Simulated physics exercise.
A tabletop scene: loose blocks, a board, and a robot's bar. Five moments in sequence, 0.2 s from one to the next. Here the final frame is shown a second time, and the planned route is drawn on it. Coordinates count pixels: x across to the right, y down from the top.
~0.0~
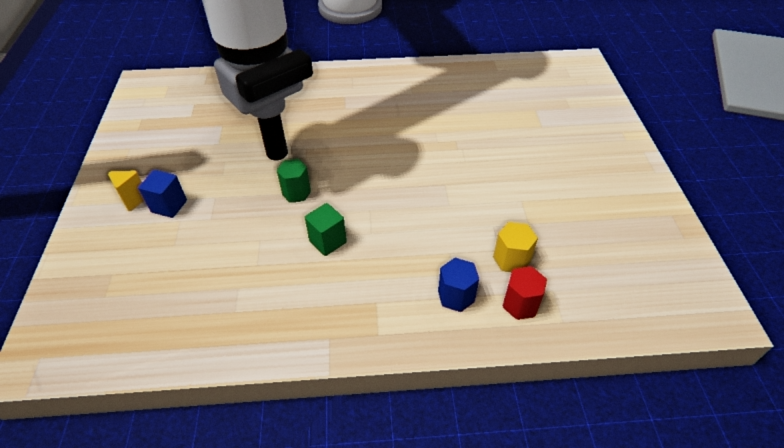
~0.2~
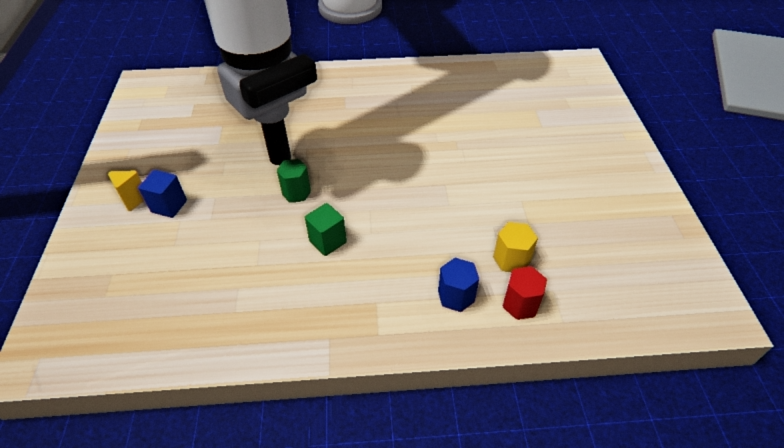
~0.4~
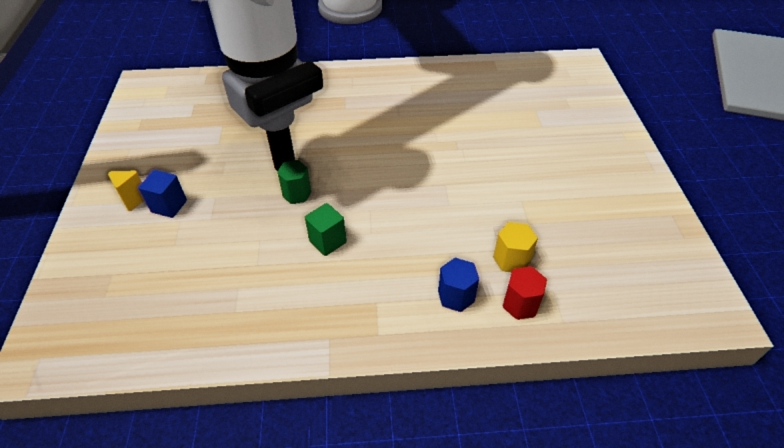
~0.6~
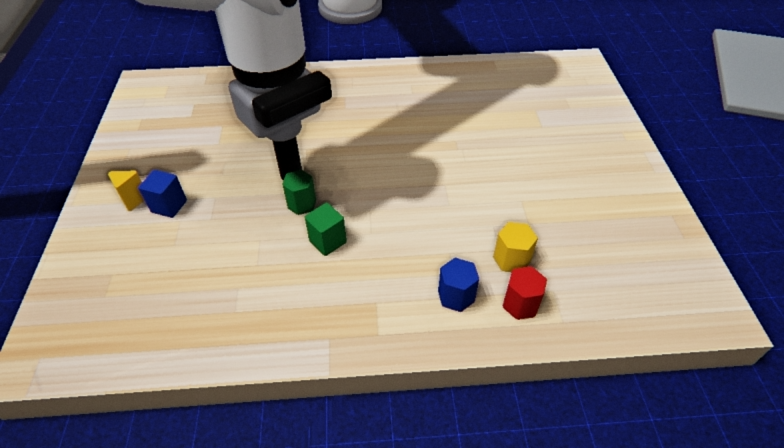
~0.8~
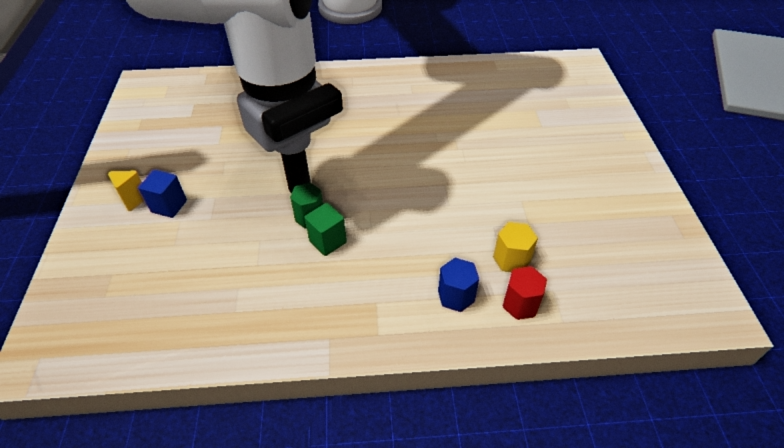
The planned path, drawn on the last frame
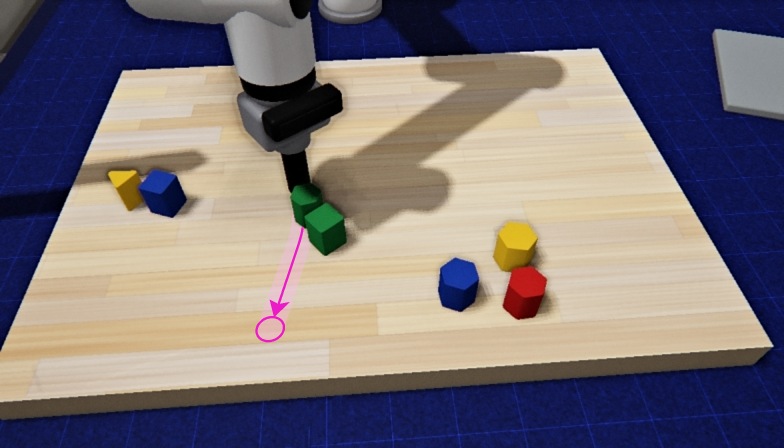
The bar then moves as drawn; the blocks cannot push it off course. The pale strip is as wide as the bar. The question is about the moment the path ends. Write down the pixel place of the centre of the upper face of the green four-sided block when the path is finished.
It will likely be found at (347, 240).
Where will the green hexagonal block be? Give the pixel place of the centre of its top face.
It will likely be found at (317, 236).
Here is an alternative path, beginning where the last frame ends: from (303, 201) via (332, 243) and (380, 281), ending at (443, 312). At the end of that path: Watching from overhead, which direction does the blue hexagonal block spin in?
Answer: Against the clock.
Drawn move, from (303, 201) over (294, 259) to (270, 329).
The first path, step by step. One third of the way, bar at (298, 226); green hexagonal block at (315, 228), turned 45° anticlockwise; green four-sided block at (342, 237), turned 20° anticlockwise.
Two thirds of the way, bar at (283, 269); green hexagonal block at (317, 236), turned 60° anticlockwise; green four-sided block at (347, 240), turned 35° anticlockwise.
At the end, bar at (266, 317); green hexagonal block at (317, 236), turned 60° anticlockwise; green four-sided block at (347, 240), turned 35° anticlockwise.
